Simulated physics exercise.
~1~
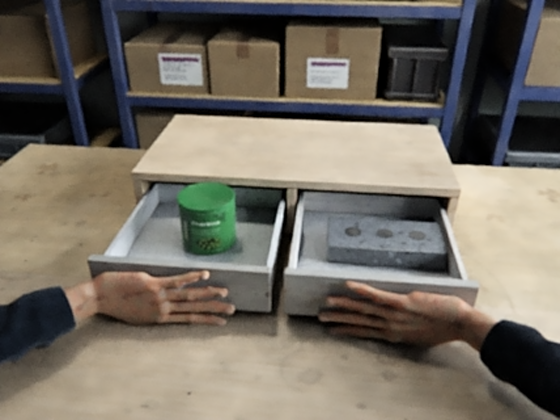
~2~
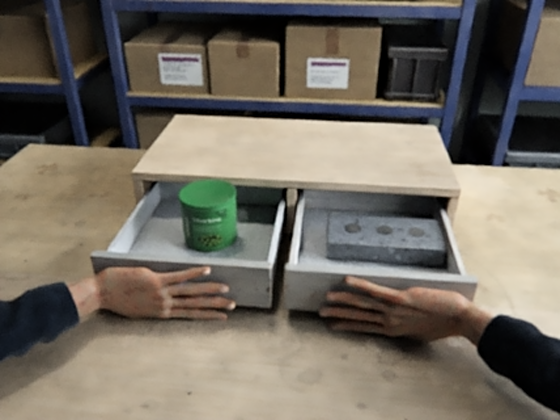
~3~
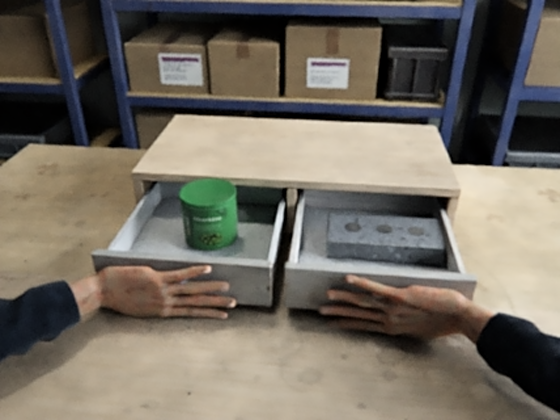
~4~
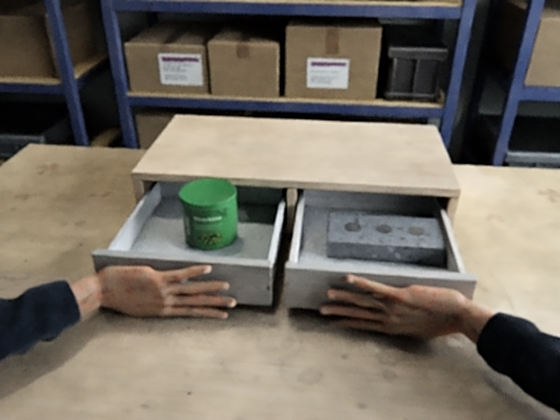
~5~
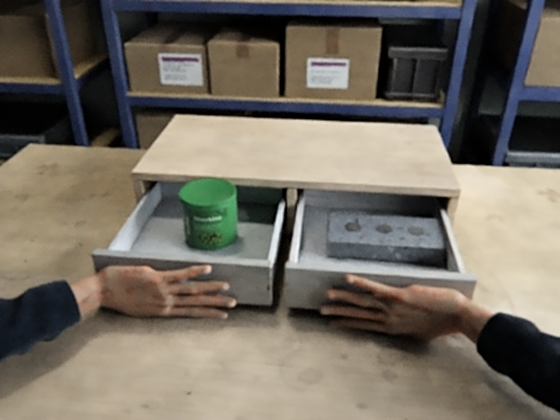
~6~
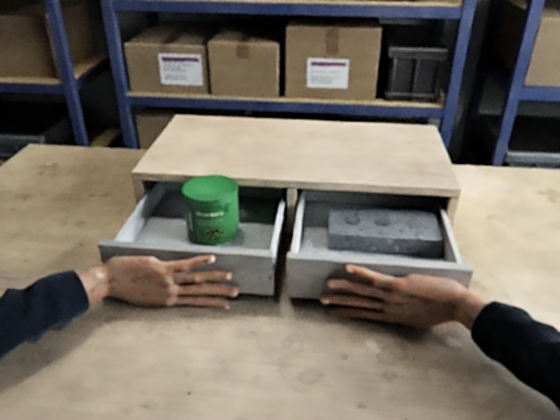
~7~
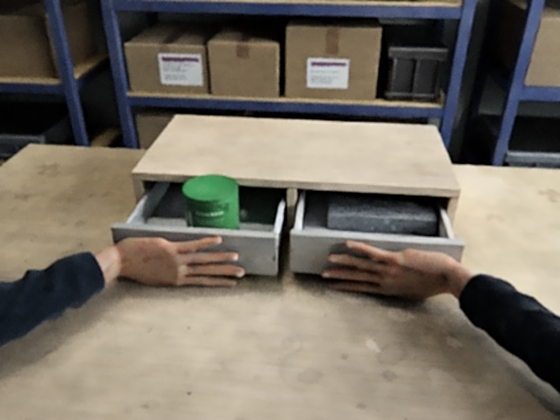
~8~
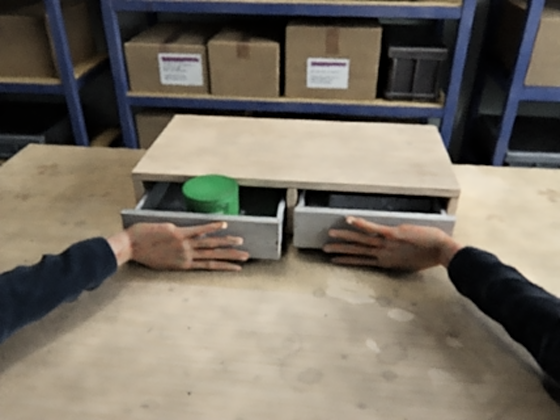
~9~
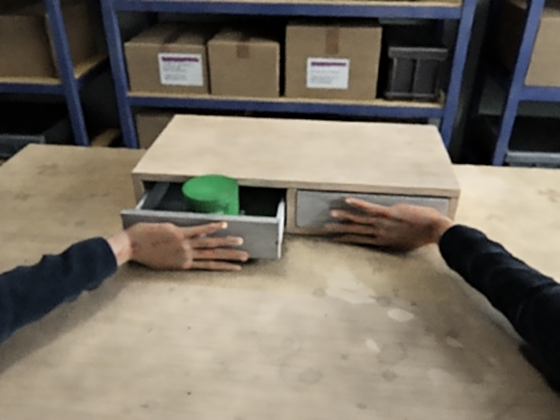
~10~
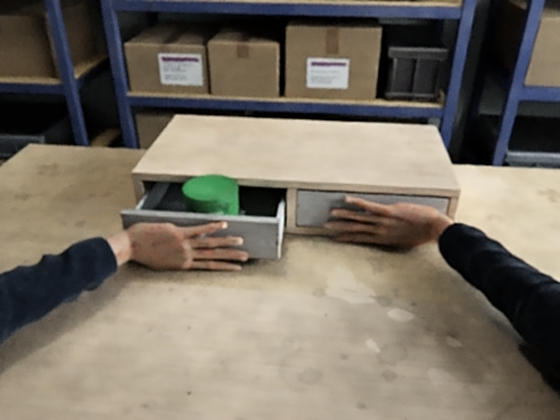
To begin with, a small wooden chest sits on a workbench with both drawers pulled open, a green tub in the left one and a grey brick with holes in the right, while a hand rests against each front. The hands and drawers stay almost still for a while. Then both hands push, and the drawers slide inward together, the brick gradually disappearing beneath the chest top. The right drawer goes on to close flush, hiding the brick completely. The left drawer stops partway and remains ajar, the green tub still showing, with both hands resting on the fronts.
